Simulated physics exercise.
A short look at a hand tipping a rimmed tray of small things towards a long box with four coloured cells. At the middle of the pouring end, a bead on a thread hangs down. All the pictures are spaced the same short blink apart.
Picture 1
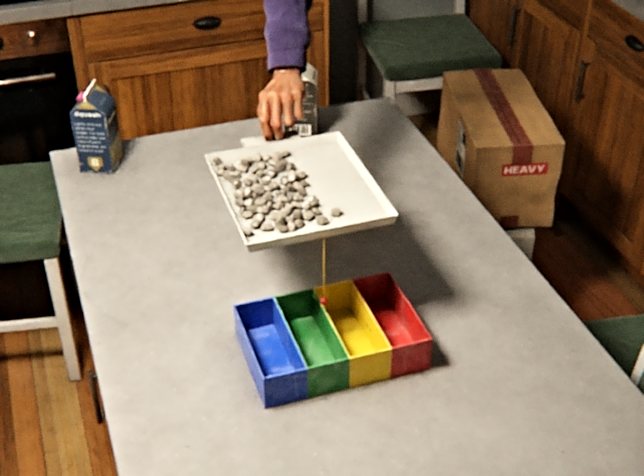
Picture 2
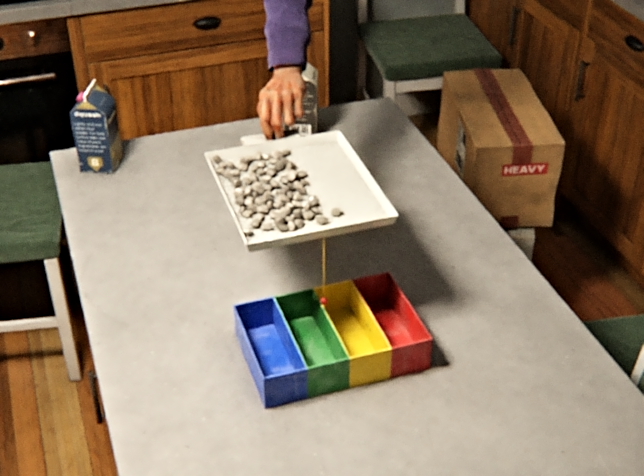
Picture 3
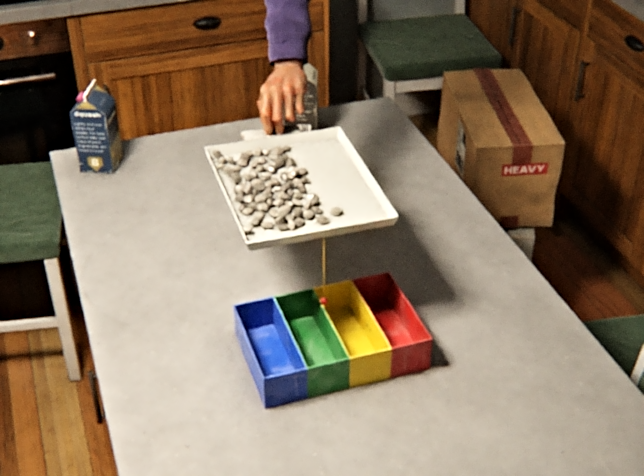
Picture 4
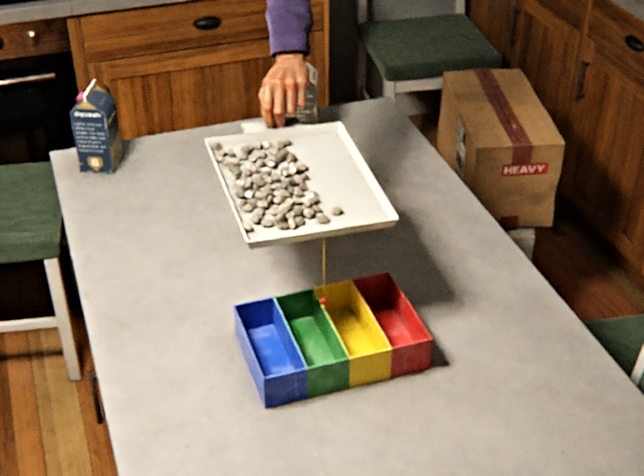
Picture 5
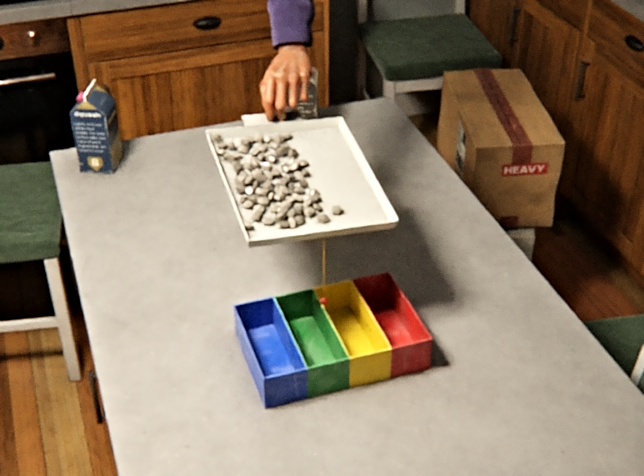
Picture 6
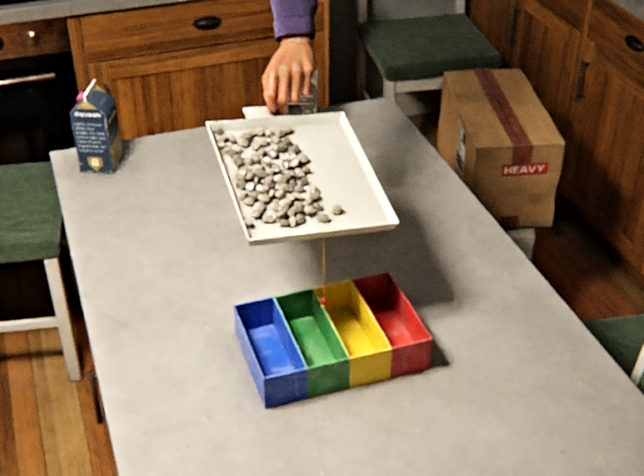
The video shows a hand holding a rimmed white tray of grey gravel above a box with blue, green, yellow and red cells, then slowly raising the tray's far end so it tilts slightly, while the stones stay bunched together.
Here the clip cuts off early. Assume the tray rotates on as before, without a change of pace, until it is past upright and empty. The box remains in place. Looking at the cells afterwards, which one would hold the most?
The red cell would hold the most.
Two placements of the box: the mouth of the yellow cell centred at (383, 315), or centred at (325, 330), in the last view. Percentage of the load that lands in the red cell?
Close to 20 in a hundred, then close to 40 in a hundred.
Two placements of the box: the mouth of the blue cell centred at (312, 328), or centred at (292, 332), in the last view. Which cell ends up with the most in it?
Placing A: That yellow cell / placing B: The cell in yellow.
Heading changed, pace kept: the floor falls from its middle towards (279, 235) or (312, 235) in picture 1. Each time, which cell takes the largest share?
Well, with the first heading it's blue, and with the second it's the cell in blue.
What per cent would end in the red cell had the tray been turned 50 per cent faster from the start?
I'd put it at some 60 per cent.
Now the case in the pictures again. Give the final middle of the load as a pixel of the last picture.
Close to (385, 333) in the last view.
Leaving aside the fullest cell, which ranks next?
That's the cell in yellow.
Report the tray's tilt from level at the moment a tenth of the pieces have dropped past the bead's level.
Around 65° at that moment.
Just after the last frame, tray tipped steeply; almost all on the tray; about a tenth falling or outside the box.
A moment on, tray tipped right over; roughly a third on the tray; roughly a third in the red cell; about a tenth in the yellow cell; roughly a quarter falling or outside the box.
Further on, tray tipped past a quarter turn; roughly two thirds in the red cell; roughly a quarter in the yellow cell; just a few in the green cell; about a tenth falling or outside the box.
When it is over, tray tipped past a quarter turn; roughly two thirds in the red cell; roughly a quarter in the yellow cell; just a few in the green cell; not one in the blue cell; about a tenth outside the box.
